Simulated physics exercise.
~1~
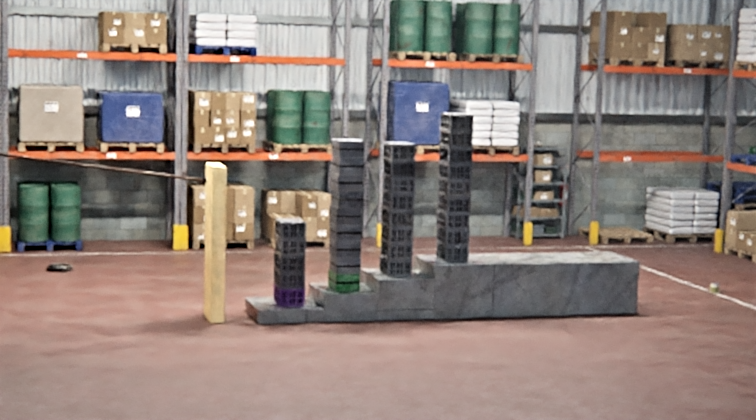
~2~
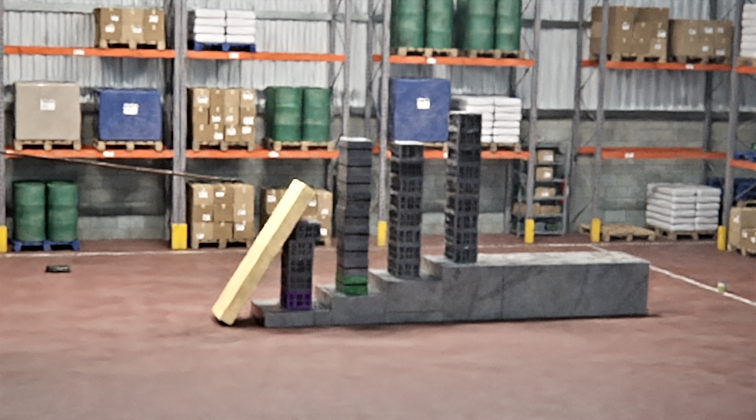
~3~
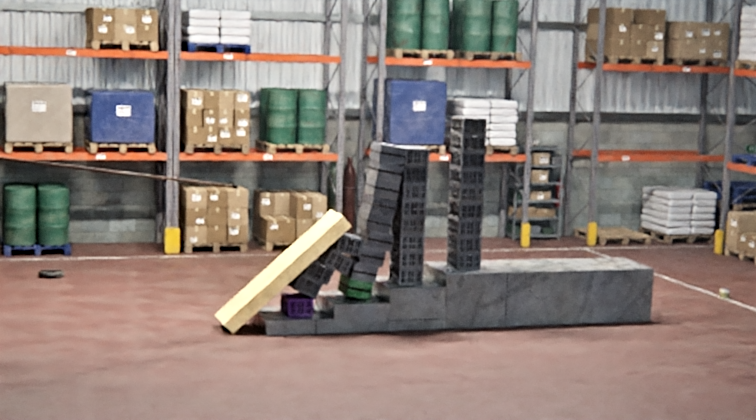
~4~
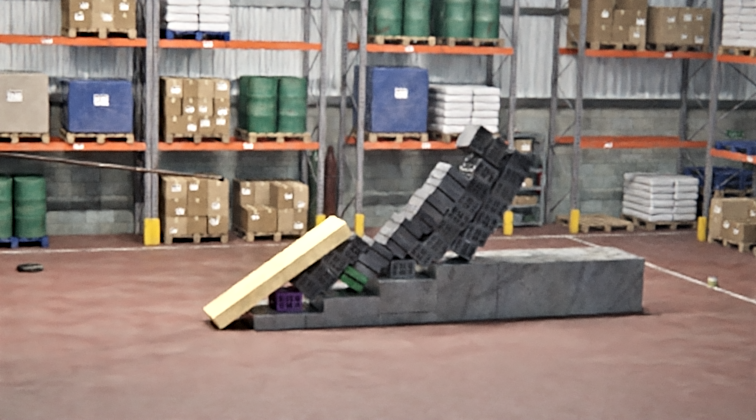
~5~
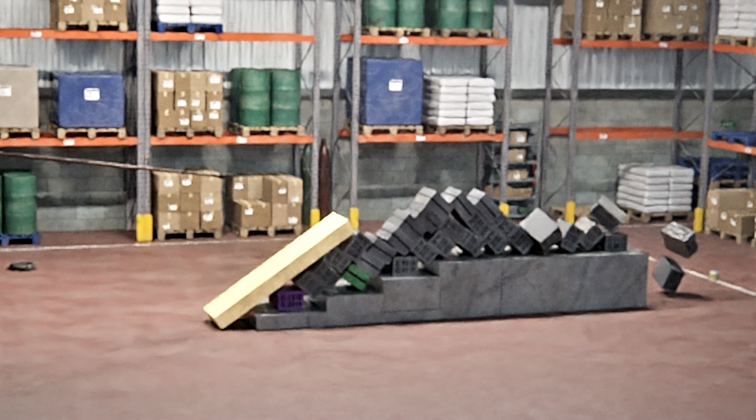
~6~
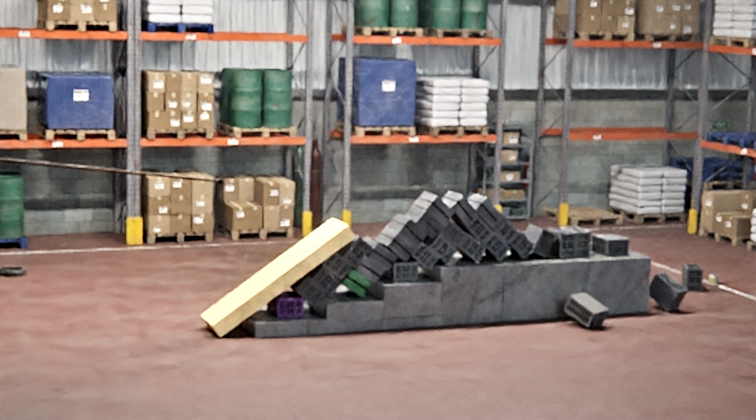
In a warehouse seen from the side, with shelves of boxes, green drums and sacks behind, four columns of dark crates stand on a grey stepped block, with a pale yellow board upright at their left. A thin pole reaches in from the left as the board tips right onto the shortest column. The columns then lean and topple rightward one after another, the tallest last. Crates spill along the block and some drop off its right end. Finally the board rests slanted against the heap, most crates are down, the green one is tilted, and the purple one sits unmoved.
